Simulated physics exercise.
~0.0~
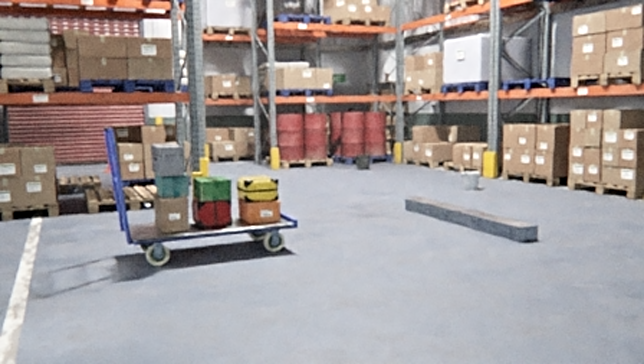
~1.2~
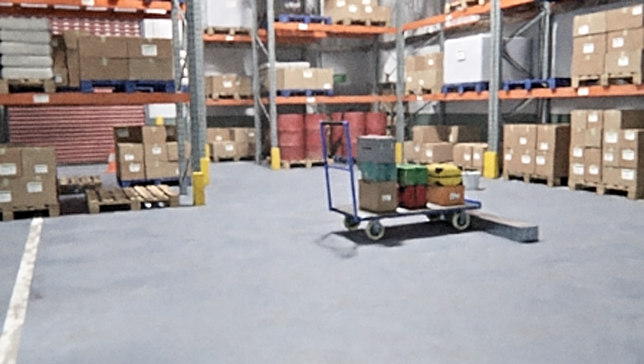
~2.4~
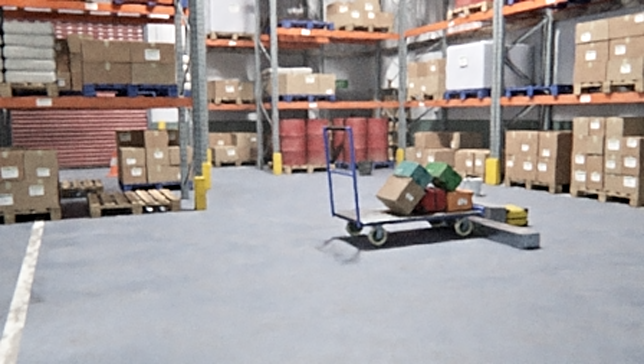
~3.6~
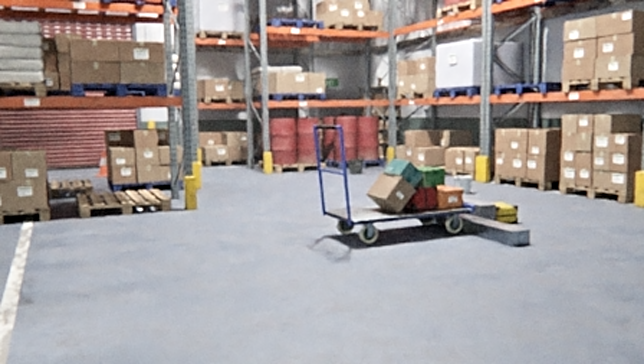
A blue flat cart stacked with boxes and cases rolled right across a warehouse floor and stopped against a low grey kerb. The load toppled forward, leaving the yellow case on the ground past the kerb while several tilted boxes stayed on the deck.
